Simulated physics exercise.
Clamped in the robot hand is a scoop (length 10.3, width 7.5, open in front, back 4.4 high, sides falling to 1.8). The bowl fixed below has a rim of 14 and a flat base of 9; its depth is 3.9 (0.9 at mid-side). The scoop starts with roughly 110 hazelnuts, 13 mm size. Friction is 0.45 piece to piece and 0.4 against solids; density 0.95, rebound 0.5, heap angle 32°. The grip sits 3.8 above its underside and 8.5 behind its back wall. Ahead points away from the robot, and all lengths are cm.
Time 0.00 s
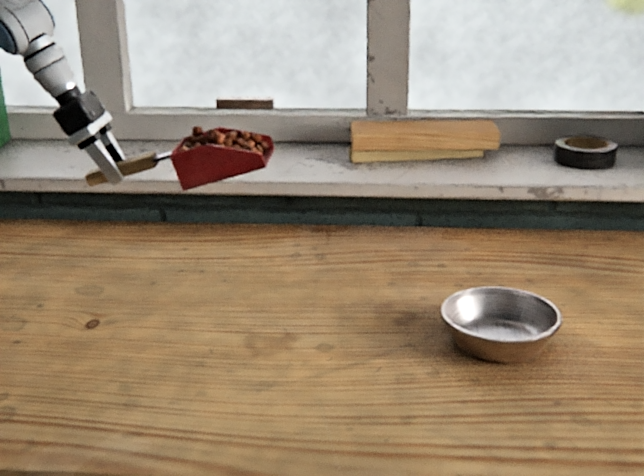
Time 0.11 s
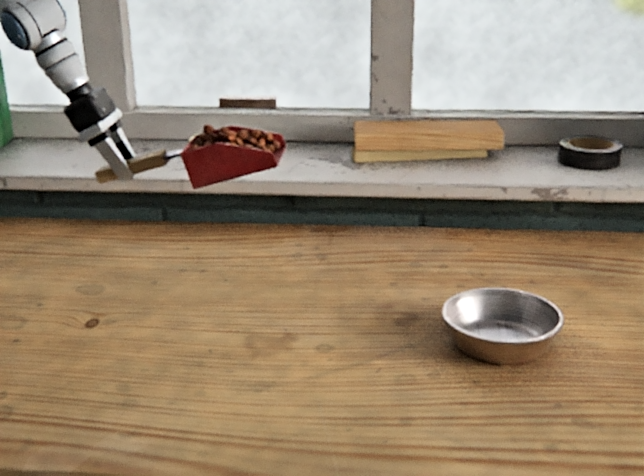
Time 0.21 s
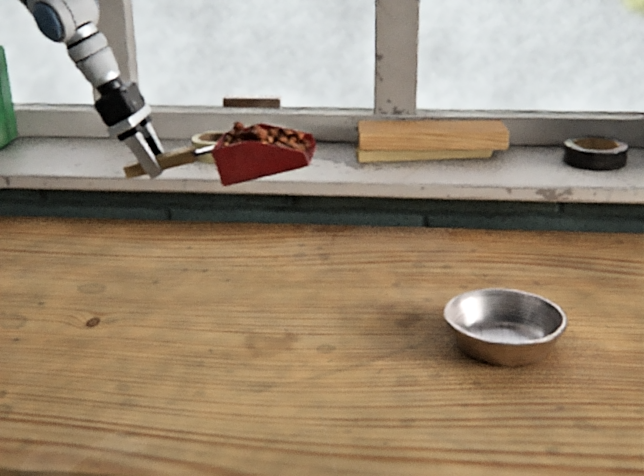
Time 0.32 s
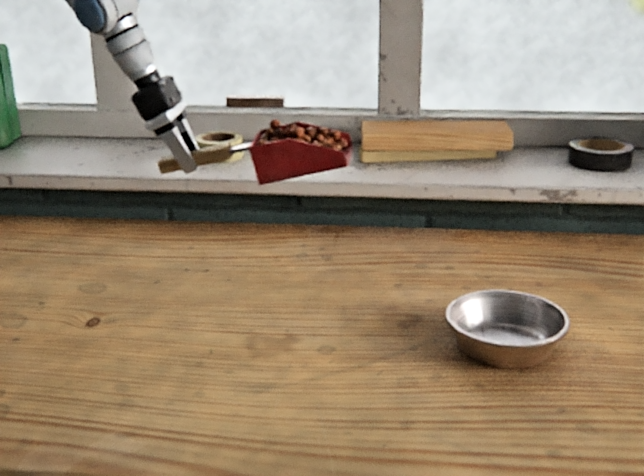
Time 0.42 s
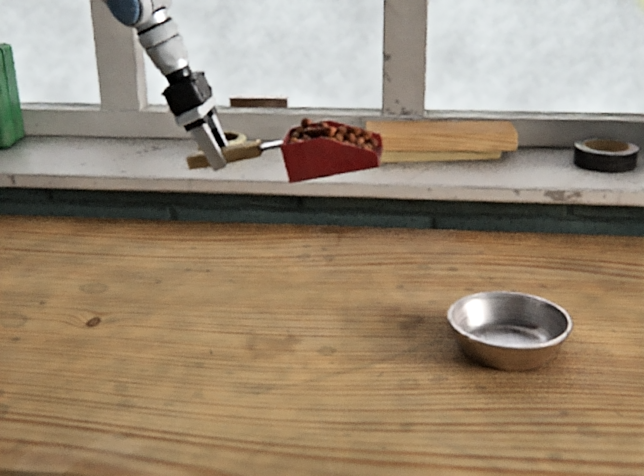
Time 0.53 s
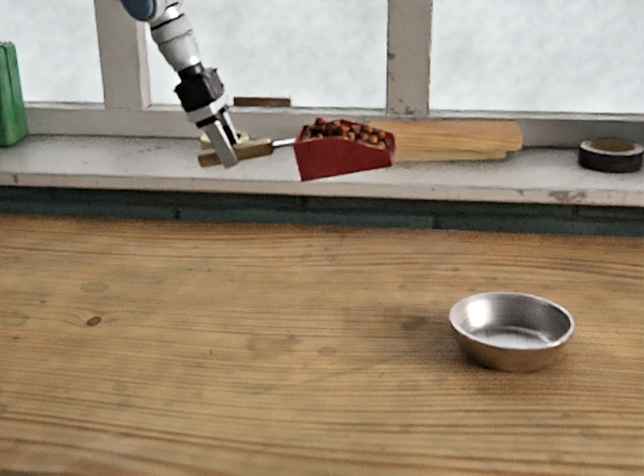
At a wooden table by a window, a robot arm carries a red scoop of hazelnuts rightward above a metal bowl's level.
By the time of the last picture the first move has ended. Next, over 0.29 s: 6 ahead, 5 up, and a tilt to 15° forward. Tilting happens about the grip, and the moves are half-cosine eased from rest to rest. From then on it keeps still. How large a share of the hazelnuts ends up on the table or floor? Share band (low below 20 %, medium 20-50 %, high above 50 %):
It is low, below 20 %.
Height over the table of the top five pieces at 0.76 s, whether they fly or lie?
26 cm or thereabouts.
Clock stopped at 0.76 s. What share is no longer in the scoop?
0 %.
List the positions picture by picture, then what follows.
In the first frame, scoop floor at (222, 169), tilted 17° backward; upper third of the load around (218, 147), from x 185 to 265, top at y 130; 108 on the scoop.
In the second frame, scoop floor at (233, 167), tilted 17° backward; upper third of the load around (229, 145), from x 195 to 275, top at y 130.
In the third frame, scoop floor at (262, 165), tilted 15° backward; upper third of the load around (259, 143), from x 225 to 305, top at y 125.
In the fourth frame, scoop floor at (299, 164), tilted 14° backward; upper third of the load around (294, 141), from x 260 to 340, top at y 125.
In the fifth frame, scoop floor at (329, 164), tilted 12° backward; upper third of the load around (323, 140), from x 290 to 370, top at y 125.
In the sixth frame, scoop floor at (341, 162), tilted 12° backward; upper third of the load around (335, 139), from x 305 to 385, top at y 125; 108 on the scoop.
After 0.65 s, tilted 3° backward, highest piece 27 above the table; 108 on the scoop.
After 0.76 s, tilted 12° forward, highest piece 27 above the table; 108 on the scoop.
After 1.02 s, tilted 15° forward, highest piece 25 above the table; 63 on the scoop, 14 in the bowl, 31 in flight or on a rim.
After 2.07 s, tilted 15° forward, highest piece 3 above the table; 99 in the bowl, 9 on the table or floor.
At rest, 99 in the bowl, 9 on the table or floor. That is 8 % on the table or floor.
